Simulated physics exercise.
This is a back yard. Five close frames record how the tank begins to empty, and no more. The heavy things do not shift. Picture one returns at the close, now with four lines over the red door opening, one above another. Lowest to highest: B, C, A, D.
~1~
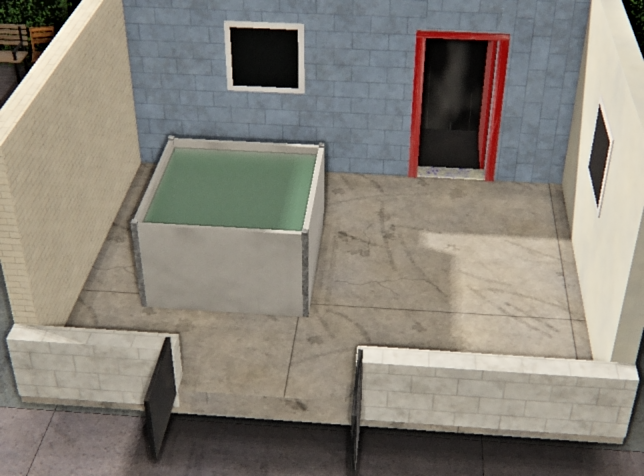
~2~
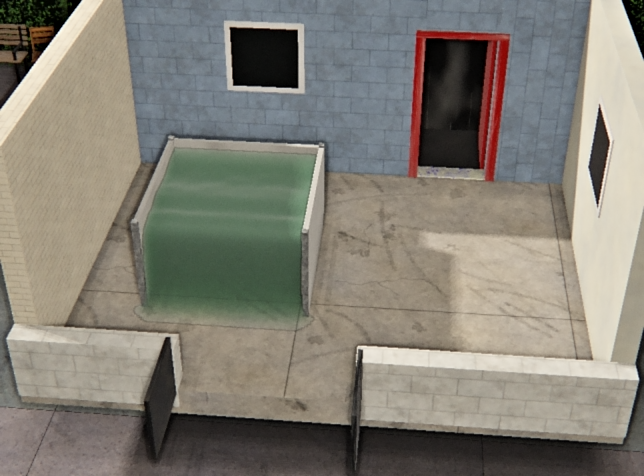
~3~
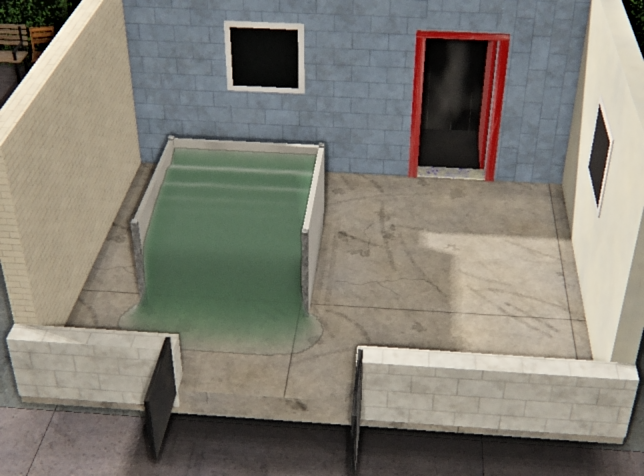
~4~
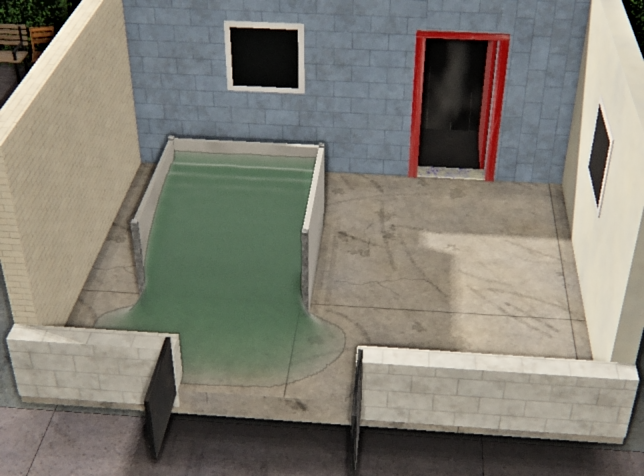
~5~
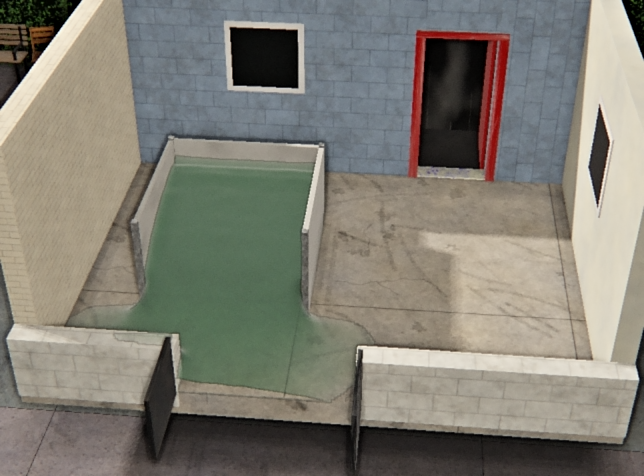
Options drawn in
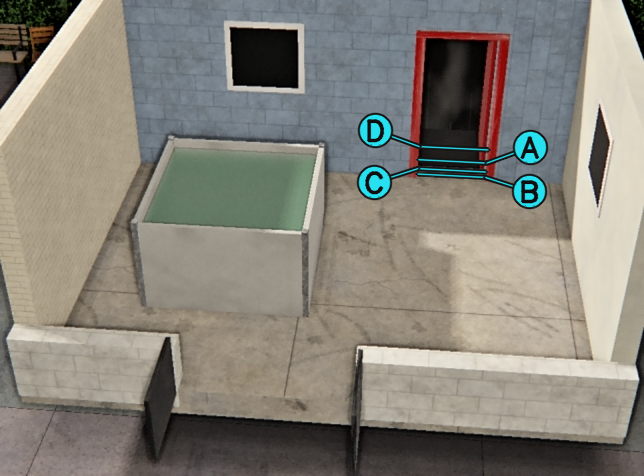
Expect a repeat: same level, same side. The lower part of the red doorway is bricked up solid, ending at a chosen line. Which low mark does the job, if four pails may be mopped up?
It is B.
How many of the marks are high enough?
All four.
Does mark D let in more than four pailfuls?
No.
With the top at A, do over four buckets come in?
No, that is safe.
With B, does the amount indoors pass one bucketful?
No, less.
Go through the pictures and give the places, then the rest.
Water in the tank at rest, its middle at (234, 189); foot of the red doorway at (451, 178); open gate at (267, 336).
Water covers 3 % of the ground and shows as far out as (143, 309).
Water covers 6 % of the ground and shows as far out as (308, 324).
Water covers 13 % of the ground and shows as far out as (119, 315).
Water covers 18 % of the ground and shows as far out as (346, 330).
On the marked copy, A at (452, 161); B at (451, 175); C at (451, 170); D at (453, 148); from the bottom up B, C, A, D.
If A is chosen, nothing gets over.
If B is chosen, a splash gets over, under a bucket.
If C is chosen, nothing gets over.
If D is chosen, nothing gets over.
